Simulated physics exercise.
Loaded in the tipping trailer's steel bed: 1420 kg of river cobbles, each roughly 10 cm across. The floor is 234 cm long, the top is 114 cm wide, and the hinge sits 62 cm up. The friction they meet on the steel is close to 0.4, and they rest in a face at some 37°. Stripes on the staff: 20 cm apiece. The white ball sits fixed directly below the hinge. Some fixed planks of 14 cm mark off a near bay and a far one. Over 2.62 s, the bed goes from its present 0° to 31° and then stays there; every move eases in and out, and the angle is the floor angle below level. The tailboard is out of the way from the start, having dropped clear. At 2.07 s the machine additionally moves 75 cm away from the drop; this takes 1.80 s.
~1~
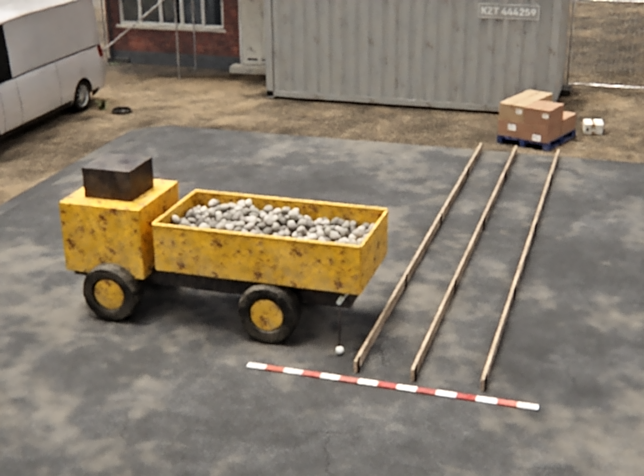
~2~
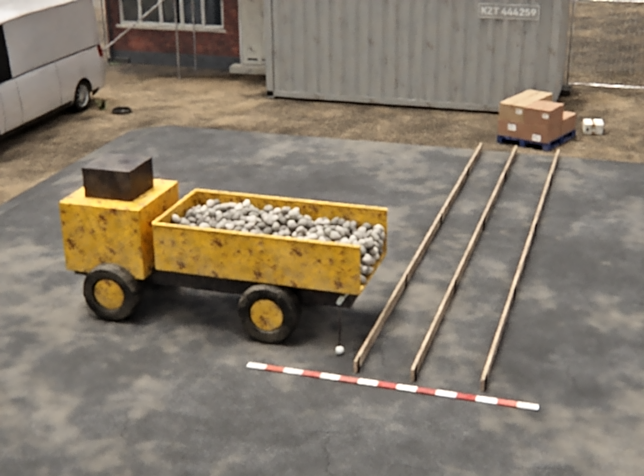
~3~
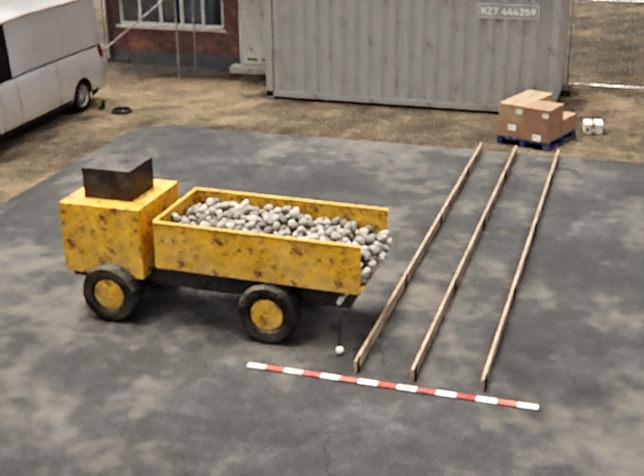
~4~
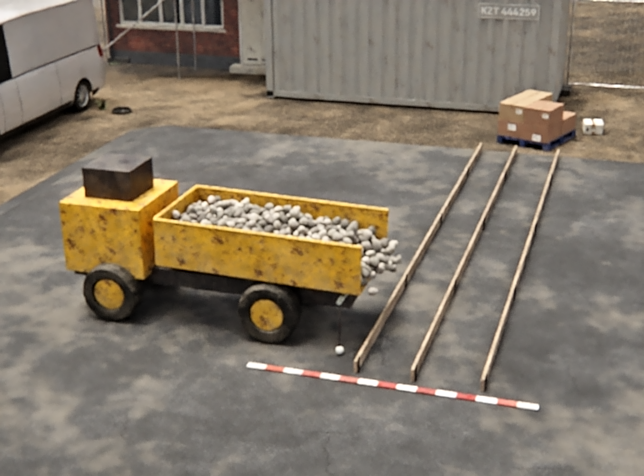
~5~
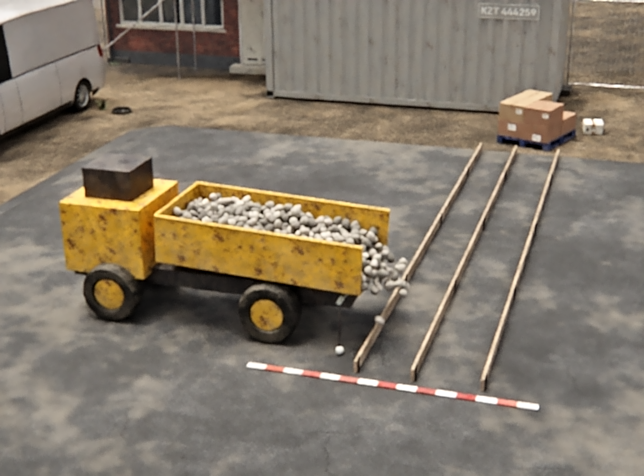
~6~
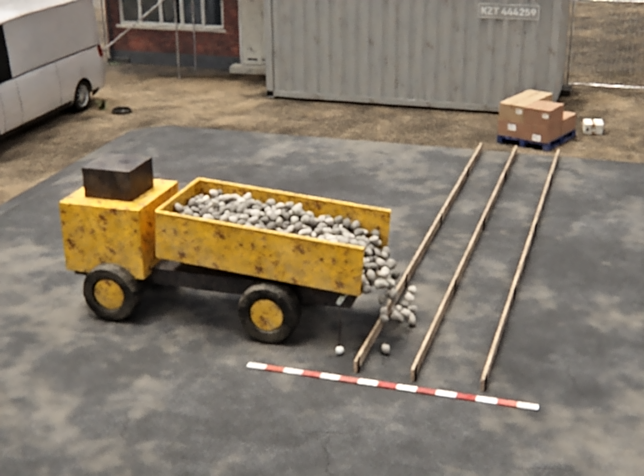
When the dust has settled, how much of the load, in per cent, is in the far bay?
15 %.
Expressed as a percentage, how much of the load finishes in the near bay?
Around 40 per cent of the load ends up there.
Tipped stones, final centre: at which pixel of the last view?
Look at roughly (389, 324).
A little later the floor is at 26°; 78 % in the bed, 22 % in the near bay; the foremost stones are at (437, 326).
Then the floor is at 31°; 38 % in the bed, 12 % short of the bays, 41 % in the near bay, 9 % in the far bay; the foremost stones are at (489, 333).
Later still the floor is at 31°; 0 % in the bed, 42 % short of the bays, 41 % in the near bay, 17 % in the far bay; the foremost stones are at (492, 345).
In the end the floor is at 31°; 0 % in the bed, 42 % short of the bays, 41 % in the near bay, 17 % in the far bay; the foremost stones are at (492, 345).
